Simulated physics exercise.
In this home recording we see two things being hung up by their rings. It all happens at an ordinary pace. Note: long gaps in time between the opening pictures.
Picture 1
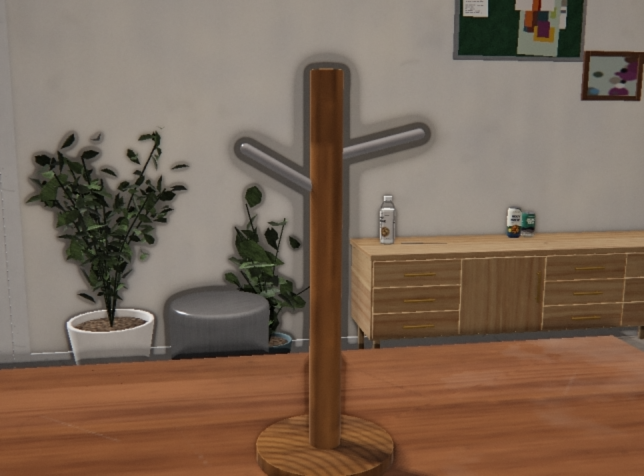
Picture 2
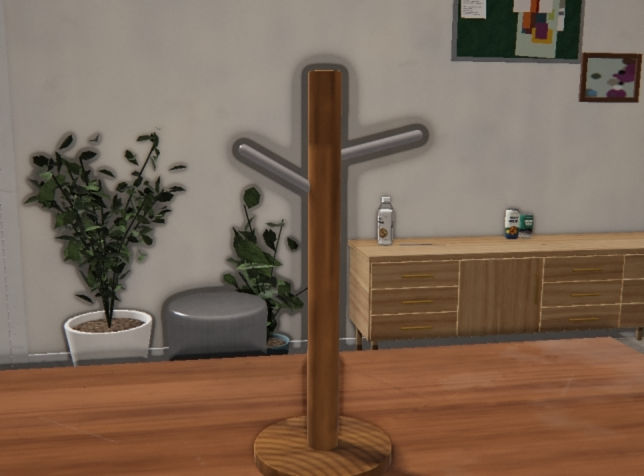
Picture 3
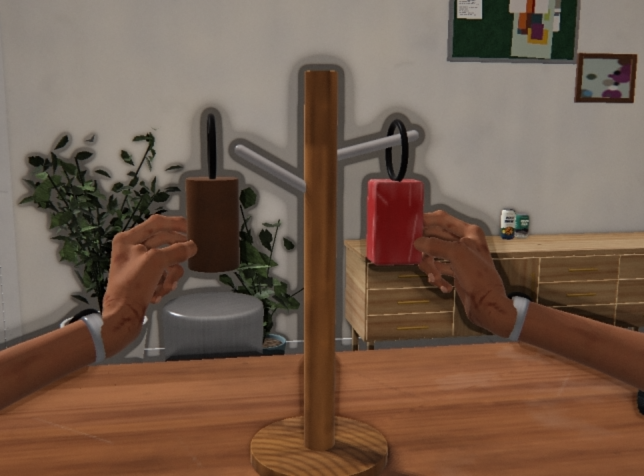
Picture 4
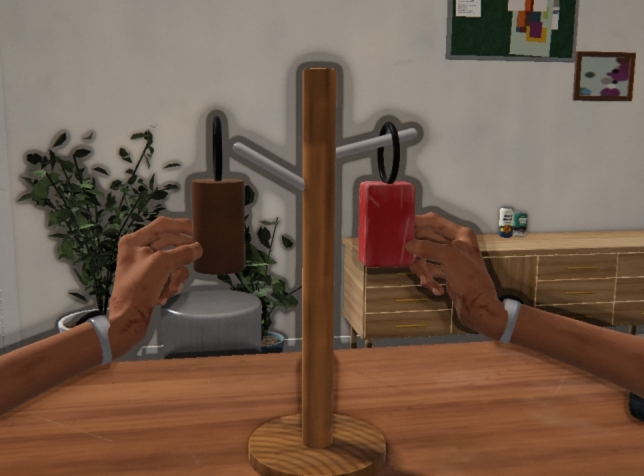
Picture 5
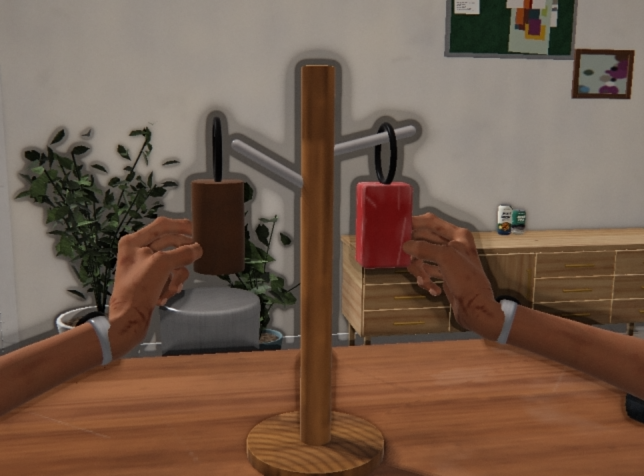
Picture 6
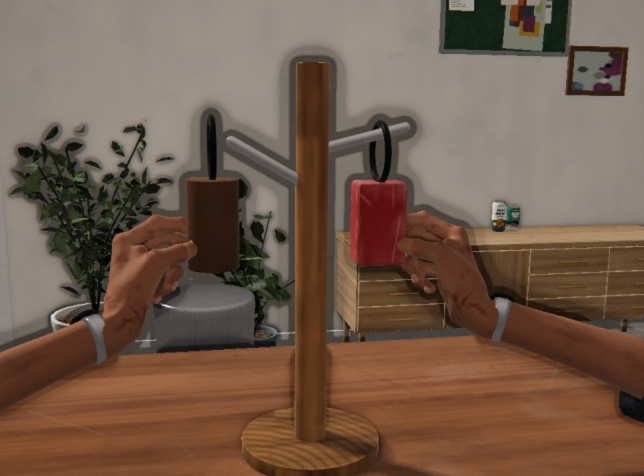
At the start, a wooden peg stand stands alone on a table, with plants and a cabinet behind it. Then two hands are seen holding a brown item on the left and a red one on the right by the pegs, their black rings upright, and they shift only slightly.
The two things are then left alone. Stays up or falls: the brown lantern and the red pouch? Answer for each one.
Brown lantern falls, red pouch stays up.
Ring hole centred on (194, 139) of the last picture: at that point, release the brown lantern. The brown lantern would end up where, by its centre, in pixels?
End point: About (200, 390).
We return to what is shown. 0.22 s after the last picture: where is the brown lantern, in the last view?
Roughly at (215, 335).
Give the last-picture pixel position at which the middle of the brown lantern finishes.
Roughly (216, 387).
Then, 0.16 s on from there, brown lantern on its way down near (214, 257); red pouch at rest near (379, 193).
Then, 0.22 s on from there, brown lantern on its way down near (215, 334); red pouch at rest near (380, 193).
In the end, the brown lantern drops to the table, near (216, 387); the red pouch remains hooked, near (380, 193).
